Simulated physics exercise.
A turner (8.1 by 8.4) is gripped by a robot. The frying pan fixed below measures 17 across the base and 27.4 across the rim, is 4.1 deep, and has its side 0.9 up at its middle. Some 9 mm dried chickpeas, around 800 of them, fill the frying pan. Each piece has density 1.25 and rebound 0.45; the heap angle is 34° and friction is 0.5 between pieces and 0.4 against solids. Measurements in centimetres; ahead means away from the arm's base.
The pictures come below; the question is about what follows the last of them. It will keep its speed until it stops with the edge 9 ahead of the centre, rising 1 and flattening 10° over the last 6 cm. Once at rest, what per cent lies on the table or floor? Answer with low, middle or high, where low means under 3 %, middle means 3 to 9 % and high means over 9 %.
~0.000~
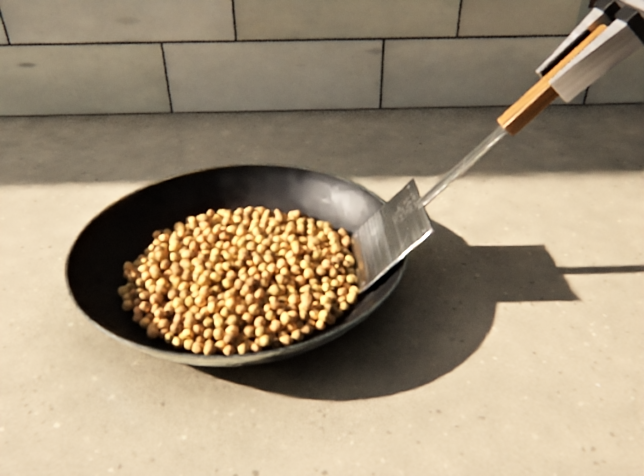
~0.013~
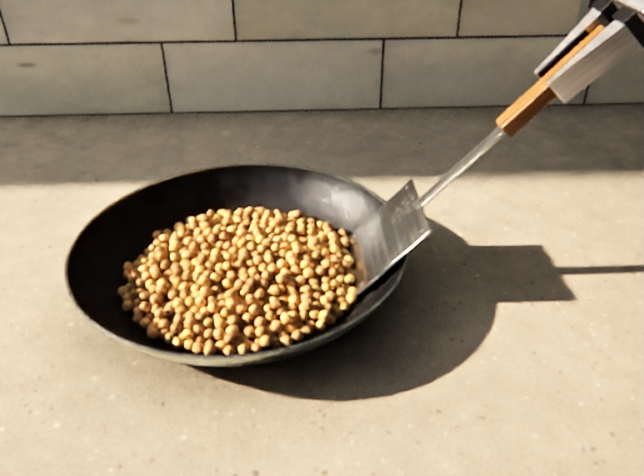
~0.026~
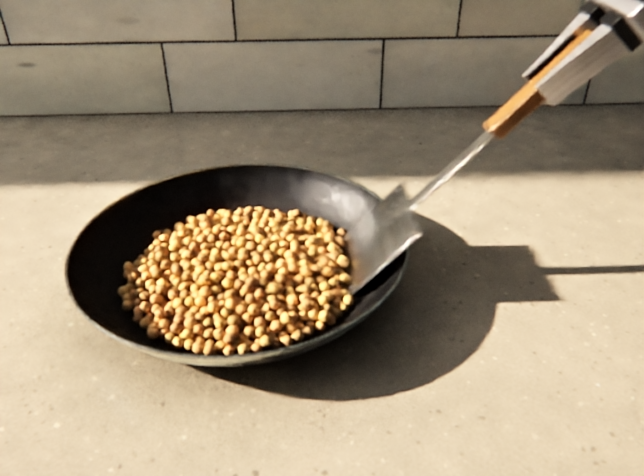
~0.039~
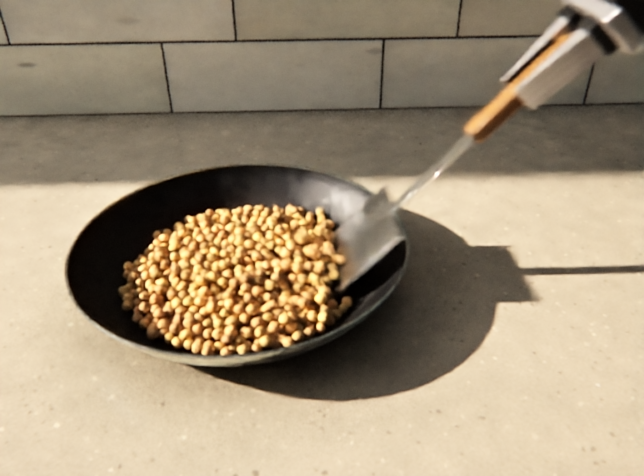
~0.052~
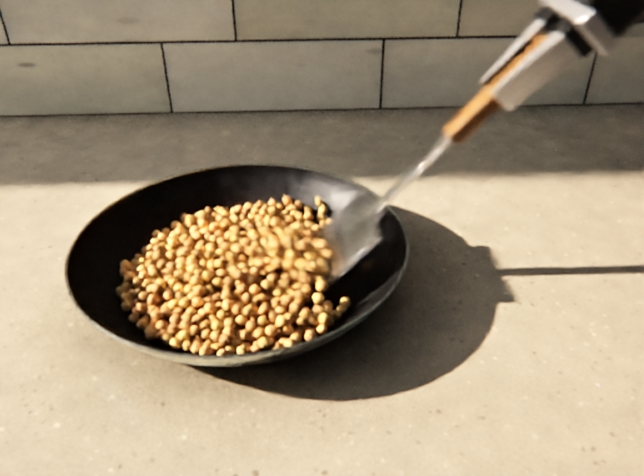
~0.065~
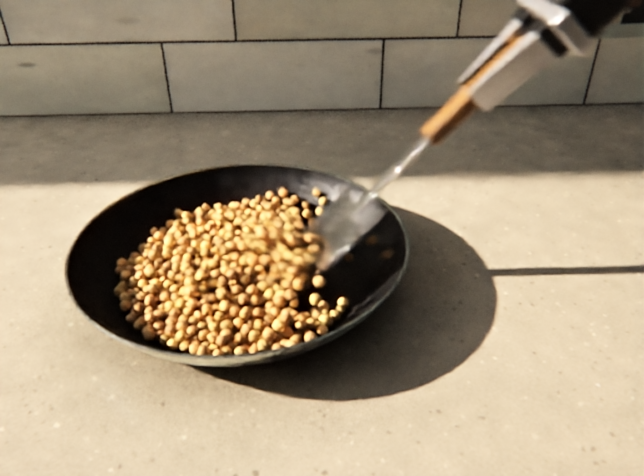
High.
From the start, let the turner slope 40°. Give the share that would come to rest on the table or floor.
That would leave close to 15 per cent on the table or floor.
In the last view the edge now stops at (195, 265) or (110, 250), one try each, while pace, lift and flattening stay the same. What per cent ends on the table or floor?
Roughly 0 and 35 per cent.
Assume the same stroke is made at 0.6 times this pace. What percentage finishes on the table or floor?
Roughly 10 percent ends on the table or floor.
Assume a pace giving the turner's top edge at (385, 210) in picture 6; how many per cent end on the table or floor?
Expect about 10 per cent there.
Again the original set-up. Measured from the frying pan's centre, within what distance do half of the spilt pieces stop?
I reckon close to 24 centimetres.
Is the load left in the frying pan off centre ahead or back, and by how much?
The kept load is shifted forward by about 4.5 cm.
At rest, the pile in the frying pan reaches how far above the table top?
Height at rest: Roughly 4.5 cm.
After 0.10 s, sloping 48°, highest piece 10 above the table; 798 in the frying pan, 1 on the blade or in flight.
After 0.13 s, sloping 46°, highest piece 13 above the table; 795 in the frying pan, 4 on the blade or in flight.
After 0.35 s, sloping 38°, highest piece 7 above the table; 653 in the frying pan, 131 on the table or floor, 15 on the blade or in flight.
After 1.40 s, sloping 38°, highest piece 4 above the table; 652 in the frying pan, 147 on the table or floor.
At rest, 652 in the frying pan, 147 on the table or floor. That is 18 % on the table or floor.
